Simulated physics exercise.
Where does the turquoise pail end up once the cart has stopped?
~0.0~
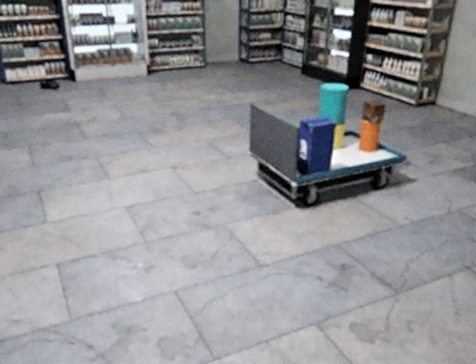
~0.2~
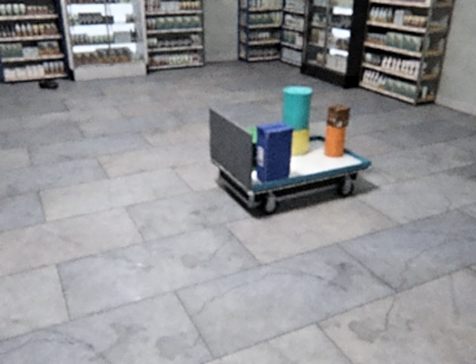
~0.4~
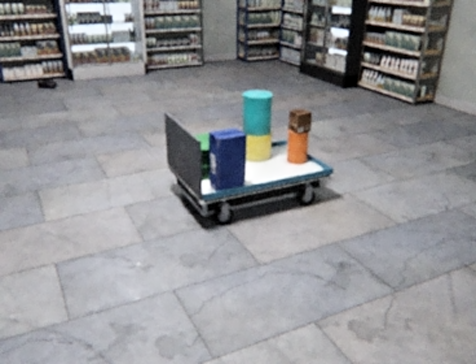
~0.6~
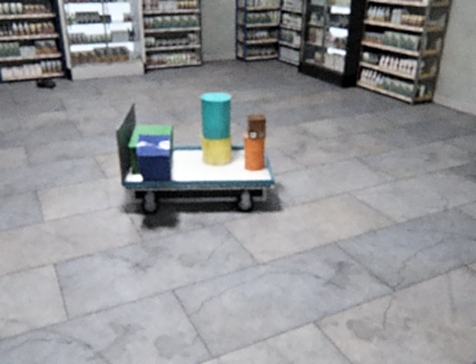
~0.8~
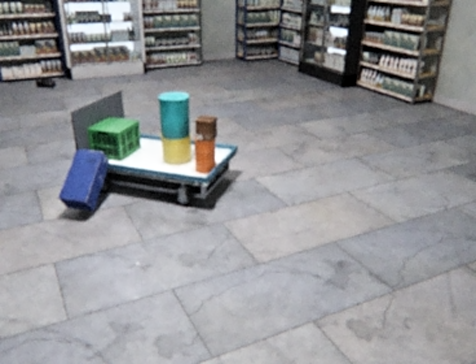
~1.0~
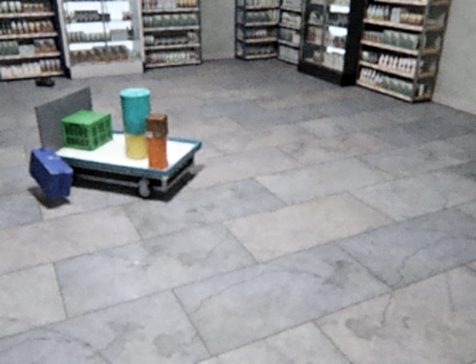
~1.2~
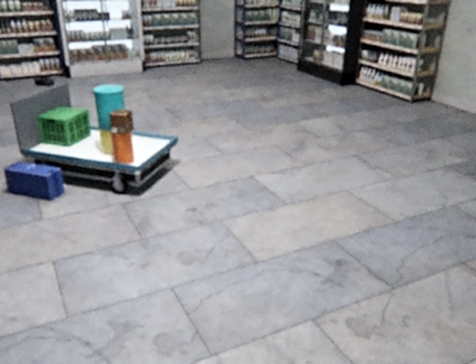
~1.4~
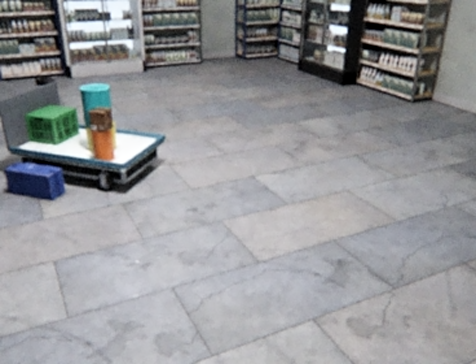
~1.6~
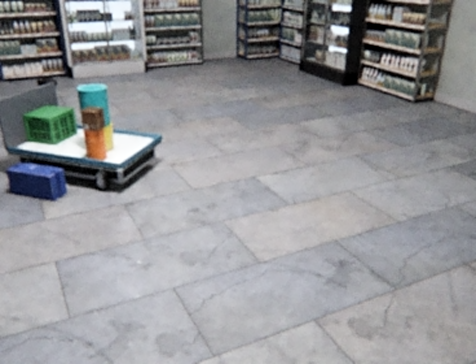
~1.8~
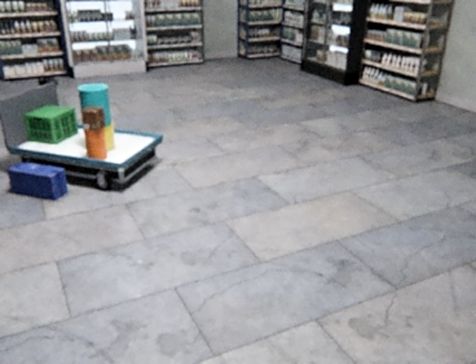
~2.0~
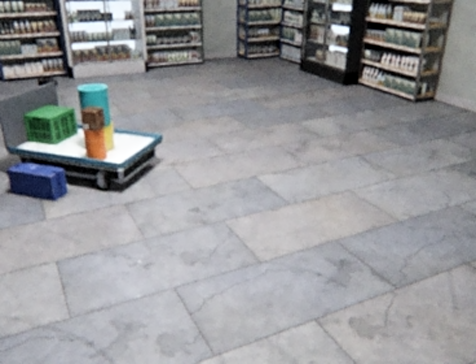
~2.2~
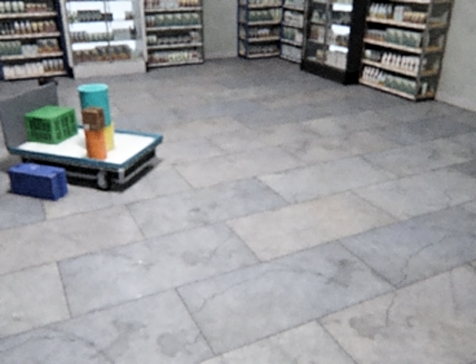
The turquoise pail is still standing upright on the cart.
